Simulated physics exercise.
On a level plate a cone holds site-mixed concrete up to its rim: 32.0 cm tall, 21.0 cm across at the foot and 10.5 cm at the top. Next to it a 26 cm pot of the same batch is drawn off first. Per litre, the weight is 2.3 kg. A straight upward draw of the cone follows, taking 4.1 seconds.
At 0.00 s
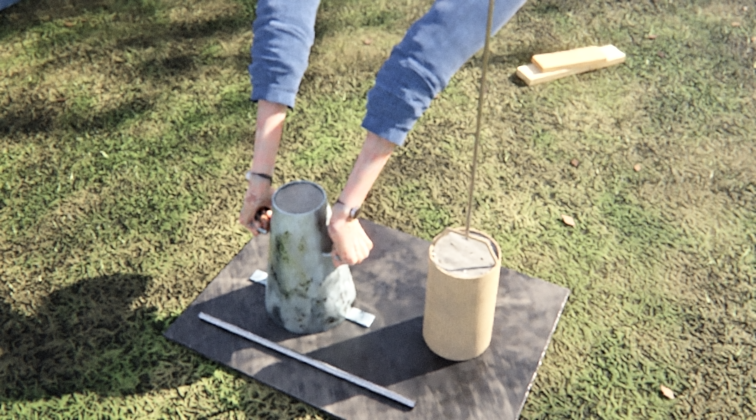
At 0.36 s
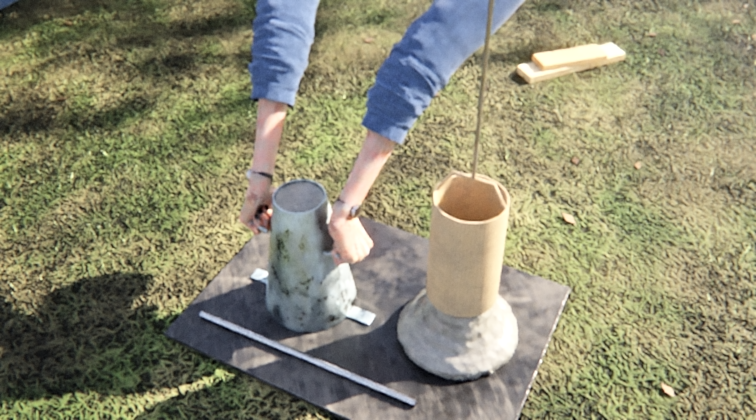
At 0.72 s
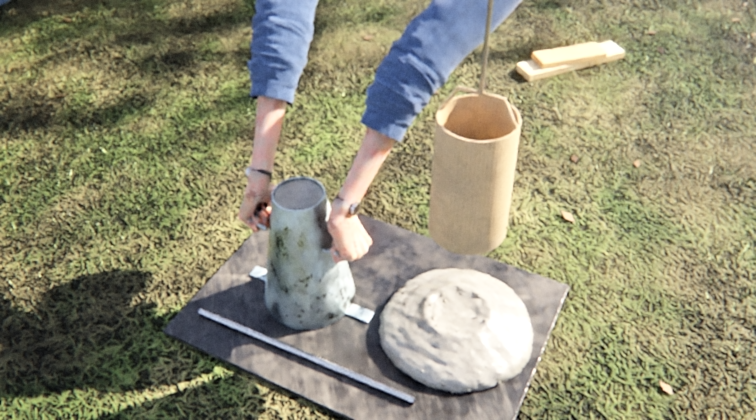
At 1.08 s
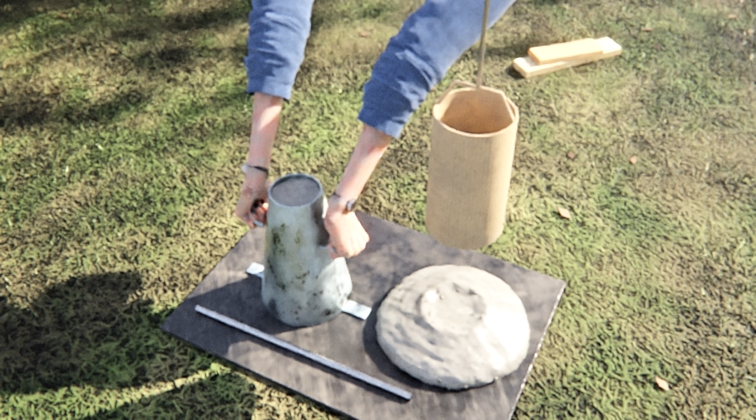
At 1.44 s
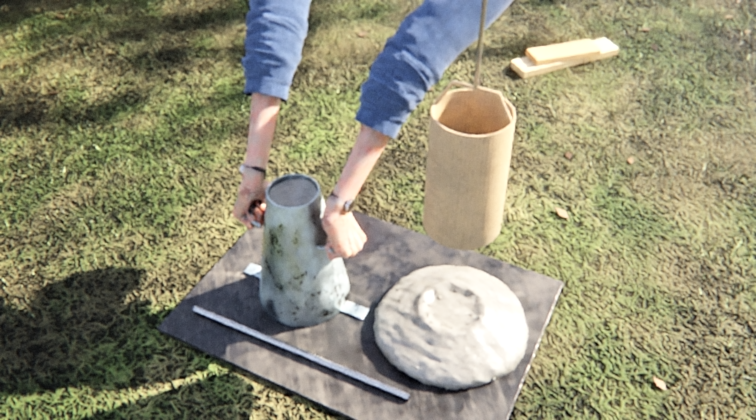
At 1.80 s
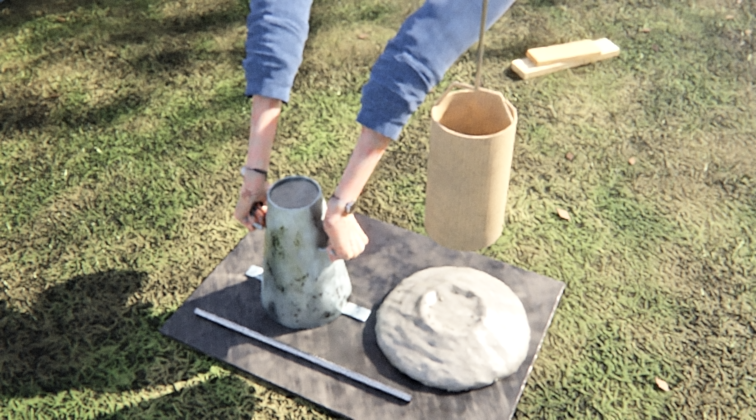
A tan pot rises on a rod, leaving wet concrete spread in a low mound.
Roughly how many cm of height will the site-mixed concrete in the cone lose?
About 24 cm.
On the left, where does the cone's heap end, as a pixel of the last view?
Near (217, 303).
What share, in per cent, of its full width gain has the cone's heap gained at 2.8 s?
About 80 %.
After 2.8 s, the cone is up 7.2 cm; the site-mixed concrete has come down 20 cm to 12 cm and is 39 cm wide.
After 3.8 s, the cone is up 19 cm; the site-mixed concrete has come down 24 cm to 8.1 cm and is 43 cm wide.
After 4.9 s, the cone is up 33 cm; the site-mixed concrete has come down 24 cm to 8.0 cm and is 43 cm wide.
After 6.1 s, the cone is clear; the site-mixed concrete has come down 24 cm to 7.9 cm and is 43 cm wide.
After 6.6 s, at rest, the cone is clear; the site-mixed concrete has come down 24 cm to 7.9 cm and is 43 cm wide.
